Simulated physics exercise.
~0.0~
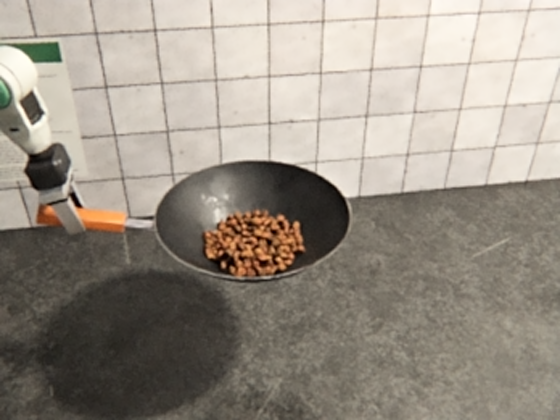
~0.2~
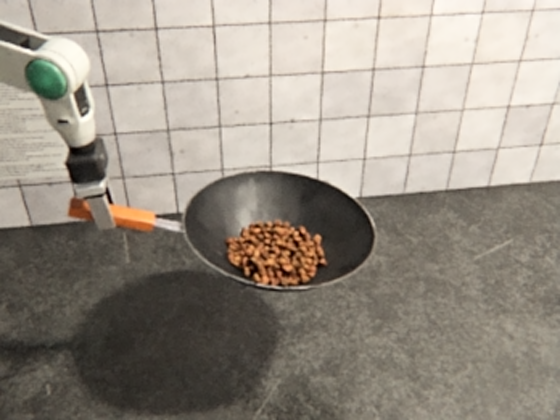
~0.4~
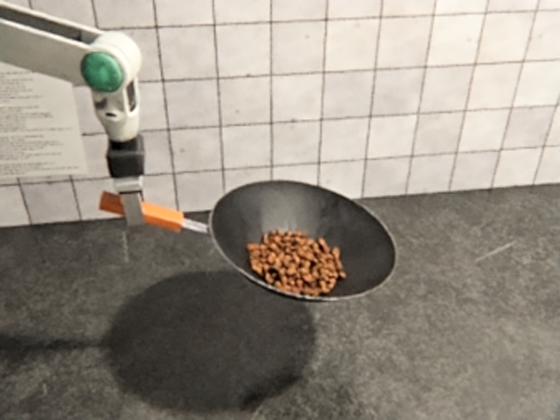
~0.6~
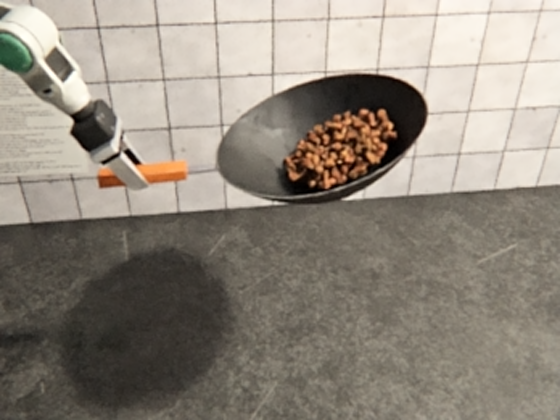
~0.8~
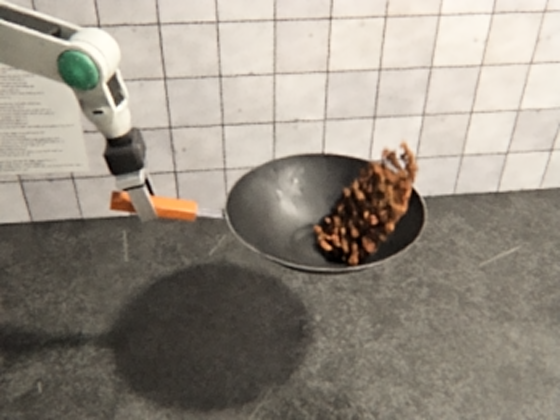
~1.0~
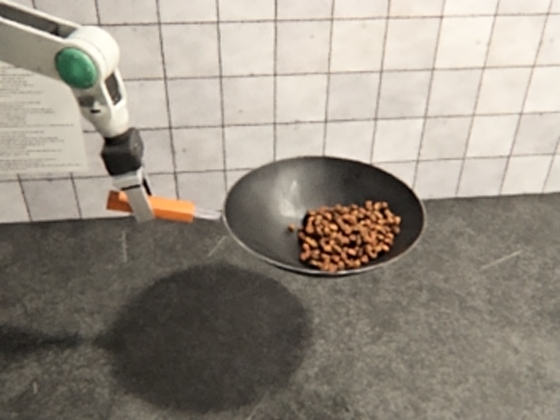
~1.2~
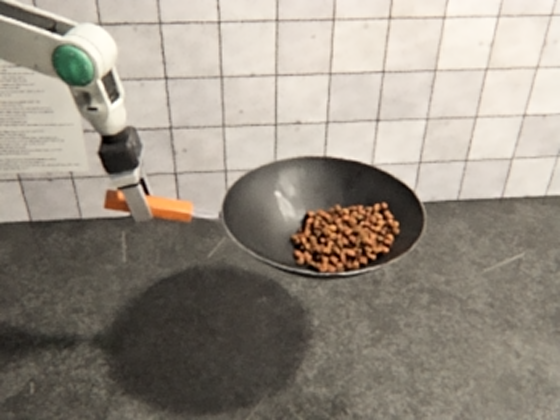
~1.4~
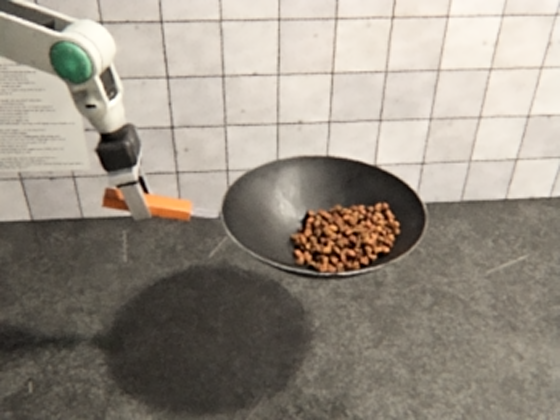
The footage shows a robot arm holding a wok of small brown pellets by its orange handle, moving it right, then lifting and tilting it so the pellets are tossed up along the far side before settling back inside as the wok comes to rest.
